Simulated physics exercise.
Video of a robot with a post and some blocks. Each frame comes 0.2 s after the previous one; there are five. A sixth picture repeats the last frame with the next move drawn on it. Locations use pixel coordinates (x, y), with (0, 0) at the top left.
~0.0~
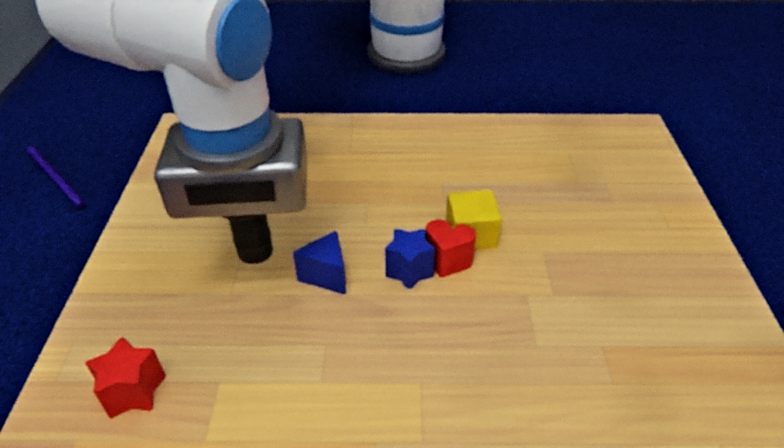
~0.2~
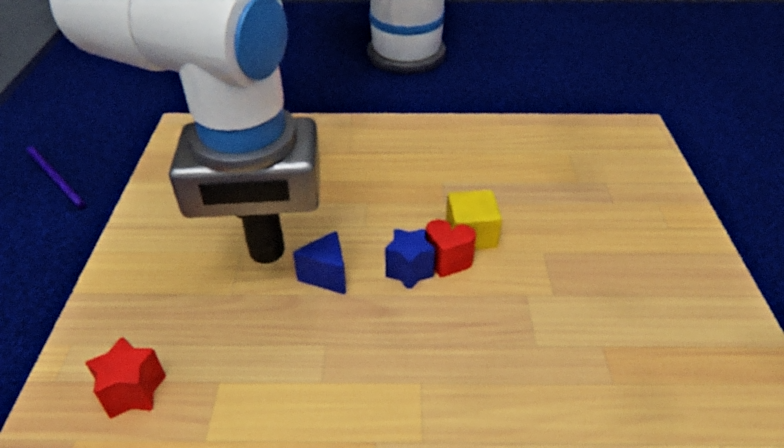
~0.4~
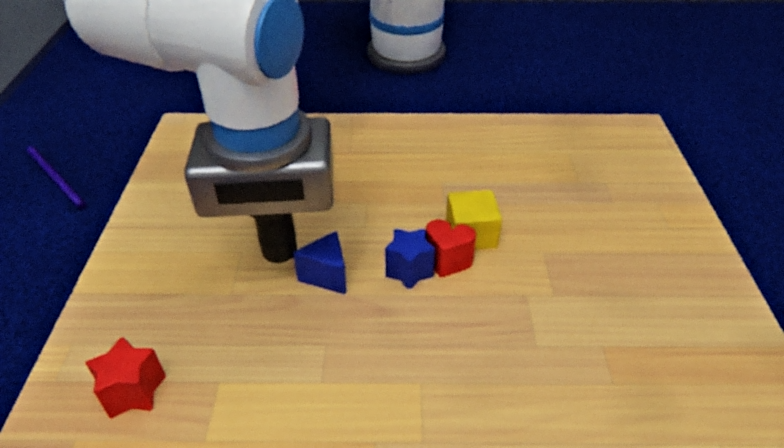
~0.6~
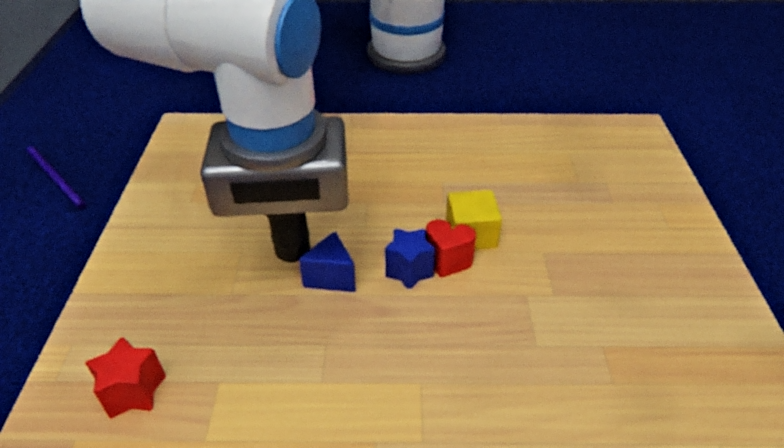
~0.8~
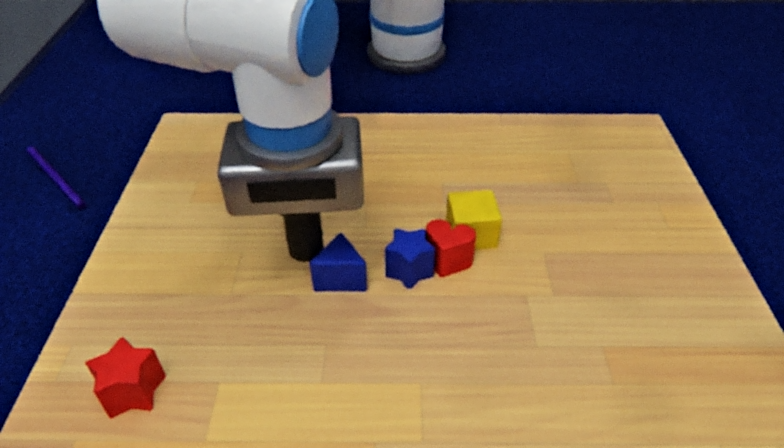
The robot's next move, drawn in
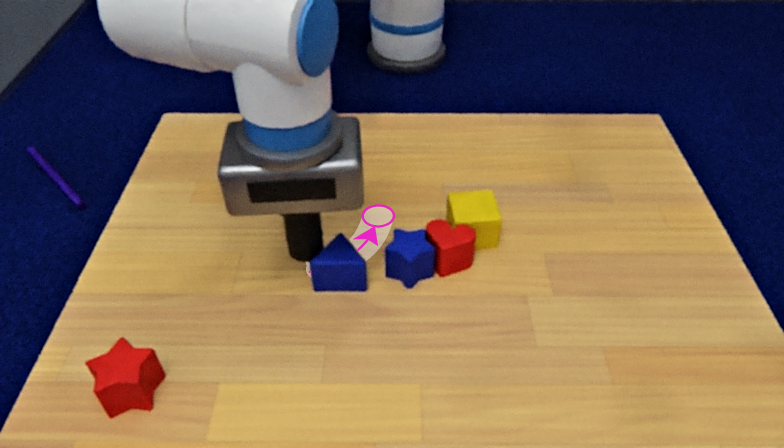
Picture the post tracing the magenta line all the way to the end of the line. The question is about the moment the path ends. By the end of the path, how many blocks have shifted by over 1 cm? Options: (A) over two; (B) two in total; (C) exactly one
My answer is option C.
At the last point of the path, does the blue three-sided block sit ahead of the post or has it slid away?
It escapes to one side.
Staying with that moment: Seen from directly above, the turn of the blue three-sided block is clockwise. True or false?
The claim holds.
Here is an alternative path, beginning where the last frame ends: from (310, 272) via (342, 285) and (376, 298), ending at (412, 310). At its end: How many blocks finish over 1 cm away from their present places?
That makes 1 block.
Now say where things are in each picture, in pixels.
Lower end of the post (256, 253), tops of blocks, blue three-sided block (324, 249), blue star (410, 242), in the first picture.
Post (267, 252), blocks as before, in the second picture.
Post (280, 252), blocks as before, in the third picture.
Post (293, 251), blue three-sided block (329, 250), in the fourth picture.
Post (307, 251), blue three-sided block (339, 252), blue star (410, 242), in the fifth picture.
The drawn path runs from (310, 272) via (344, 259) and (368, 239), ending at (378, 216).
On the path given first. One third of the way, post (343, 238); blue three-sided block (360, 251), turned 20° clockwise.
Two thirds of the way, post (367, 218); blue three-sided block (360, 251), turned 25° clockwise.
At the end, post (378, 195); blue three-sided block (360, 251), turned 25° clockwise; blue star not moved.
